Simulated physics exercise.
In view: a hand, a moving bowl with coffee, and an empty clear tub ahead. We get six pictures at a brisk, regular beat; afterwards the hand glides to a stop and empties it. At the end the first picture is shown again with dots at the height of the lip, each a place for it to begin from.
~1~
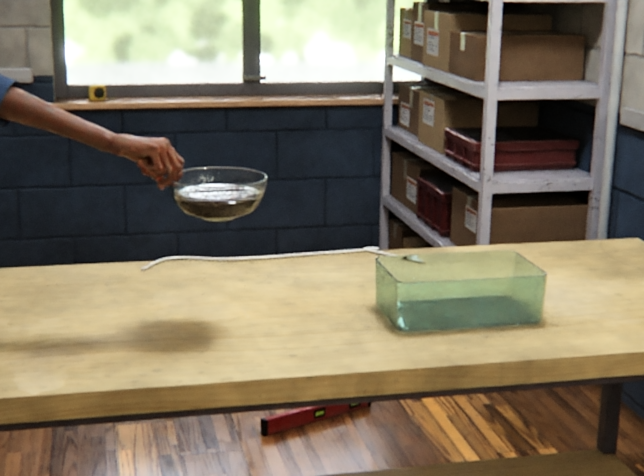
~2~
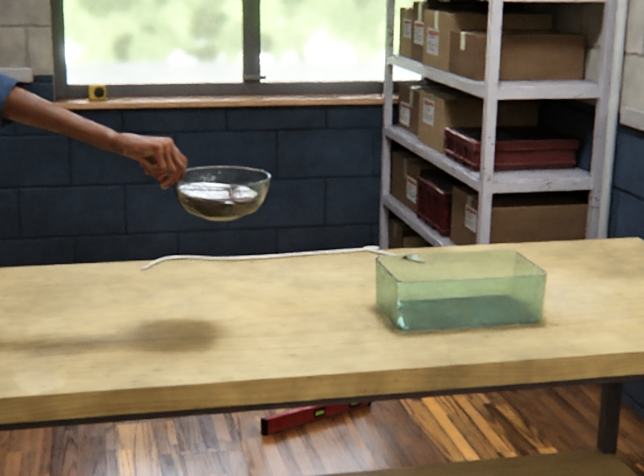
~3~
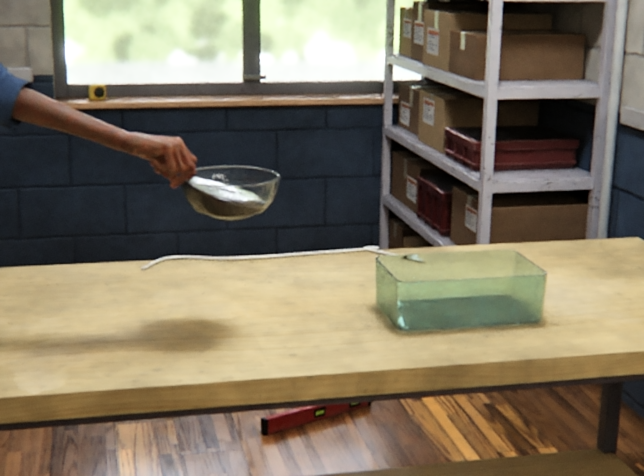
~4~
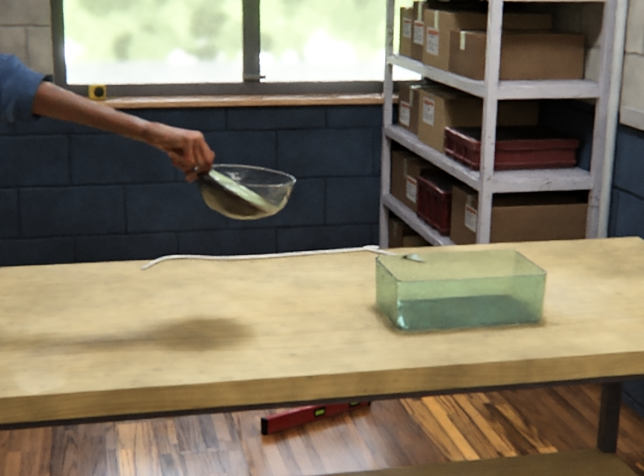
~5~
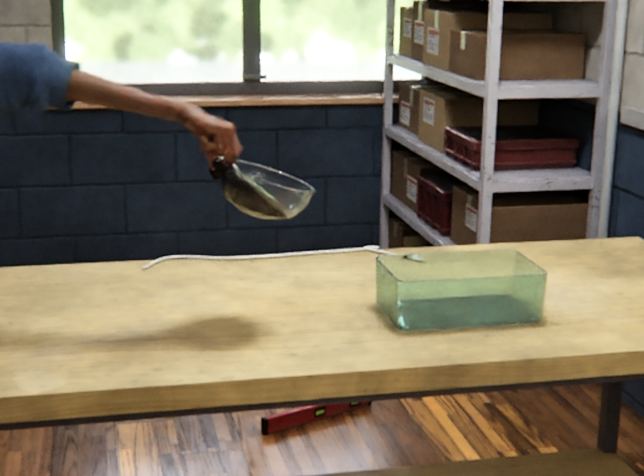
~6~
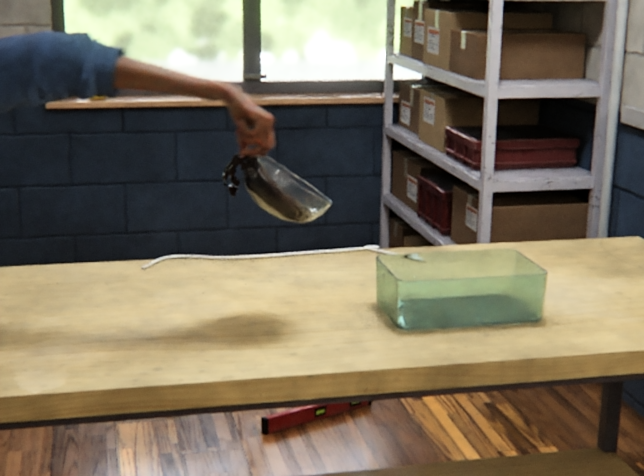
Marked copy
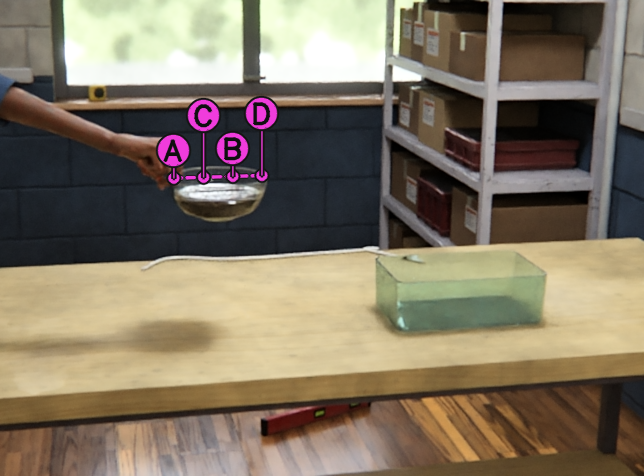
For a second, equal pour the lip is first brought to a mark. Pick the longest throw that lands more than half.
Dot B just does it.
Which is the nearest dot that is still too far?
That would be C.
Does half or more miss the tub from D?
No, that is safe.
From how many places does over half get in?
Two of the four.
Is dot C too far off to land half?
Yes, it does.
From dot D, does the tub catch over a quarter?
Yes, it does.
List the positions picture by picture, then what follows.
In the first frame, upright, lip at (265, 175); tub from (396, 331) to (541, 322); nothing has left yet.
In the second frame, upright, lip at (268, 174); nothing has left yet.
In the third frame, upright, lip at (277, 174); nothing has left yet.
In the fourth frame, tipped about 6°, lip at (292, 178); coffee is over the rim, down to (197, 173).
In the fifth frame, tipped about 18°, lip at (312, 187); coffee is over the rim, down to (215, 176).
In the sixth frame, tipped about 34°, lip at (329, 200); coffee is over the rim, down to (233, 194).
On the marked copy, A at (173, 178); B at (232, 176); C at (203, 177); D at (261, 175).
For dot A, about 1 % lands in the tub, 93 % falls short and 6 % goes beside or beyond.
For dot B, about 68 % lands in the tub, 24 % falls short and 9 % goes beside or beyond.
For dot C, about 25 % lands in the tub, 67 % falls short and 8 % goes beside or beyond.
For dot D, about 78 % lands in the tub, 8 % falls short and 14 % goes beside or beyond.
